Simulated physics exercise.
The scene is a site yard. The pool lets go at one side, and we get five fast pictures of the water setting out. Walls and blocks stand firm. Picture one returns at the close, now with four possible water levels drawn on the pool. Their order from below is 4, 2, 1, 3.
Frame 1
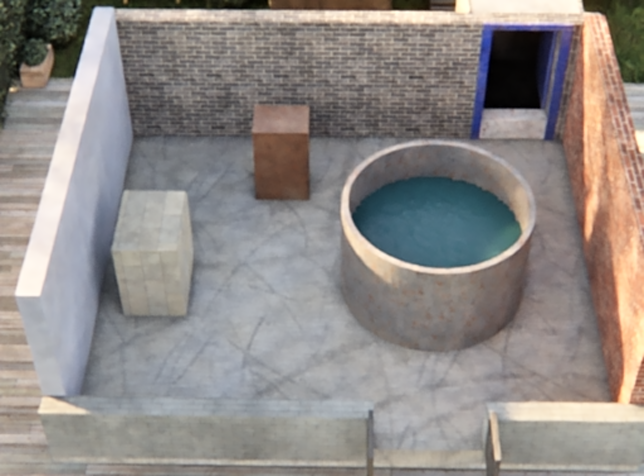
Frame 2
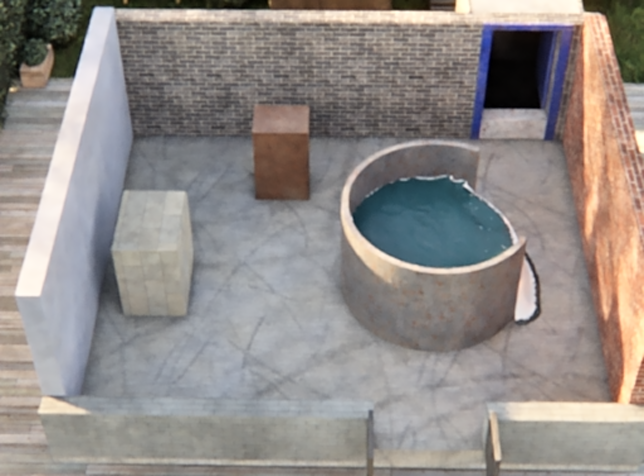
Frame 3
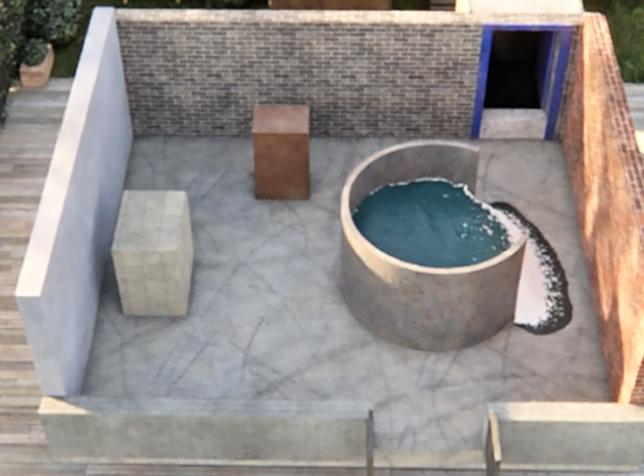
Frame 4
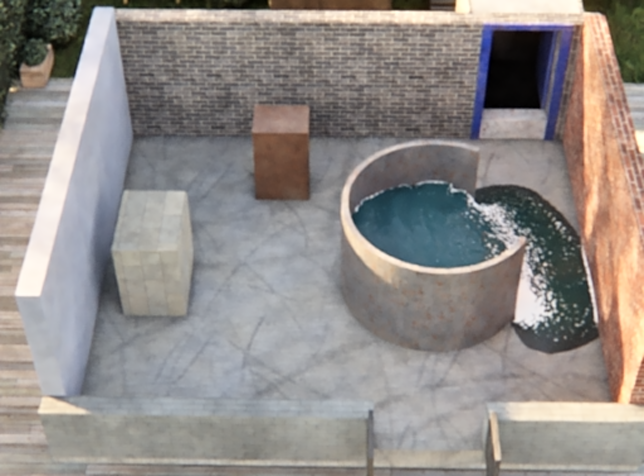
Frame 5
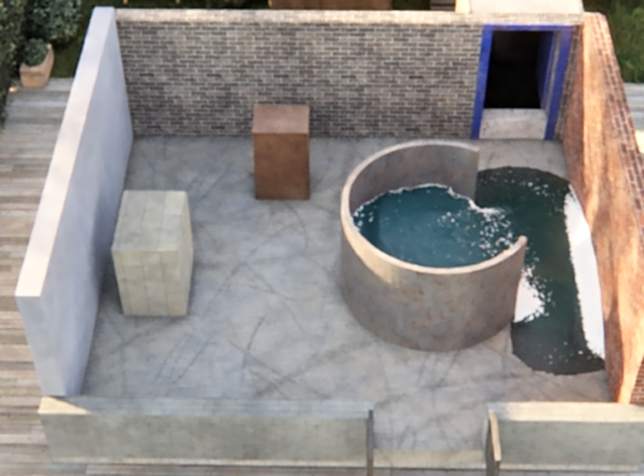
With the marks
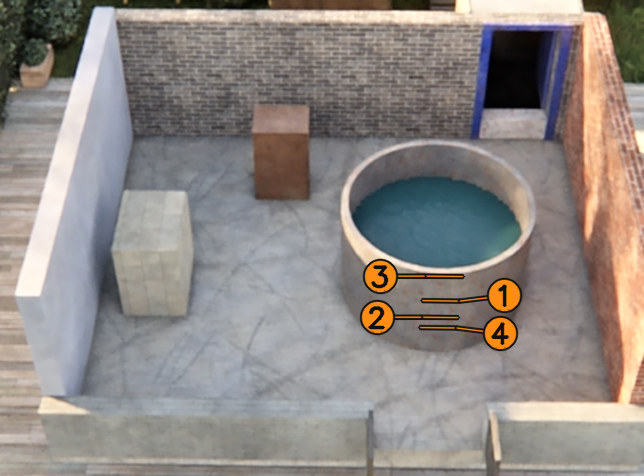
Teal water rests in a round, stone-coloured pool right of centre in a walled grey yard, seen from a high, fixed viewpoint. A rust-brown block and a pale block stand to the left, with a blue-framed doorway at back right, a reddish brick wall at right and a gap in the low front wall. The pool's right side opens, and water pours through, foaming white and spreading darkly across the floor to the right-hand wall.
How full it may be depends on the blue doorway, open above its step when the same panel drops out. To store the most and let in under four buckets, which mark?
Take 2.
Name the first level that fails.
1 it is.
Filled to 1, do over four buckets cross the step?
Yes, it does.
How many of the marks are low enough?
Two of the four.
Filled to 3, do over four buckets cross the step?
Yes.
In orange, 1 at (441, 300); 2 at (439, 317); 3 at (443, 276); 4 at (438, 327); from the bottom up 4, 2, 1, 3.
Choosing 1, about 11 bucketfuls get in.
Choosing 2, a bucket or two gets in.
Choosing 3, dozens of bucketfuls pour in.
Choosing 4, nothing gets over.
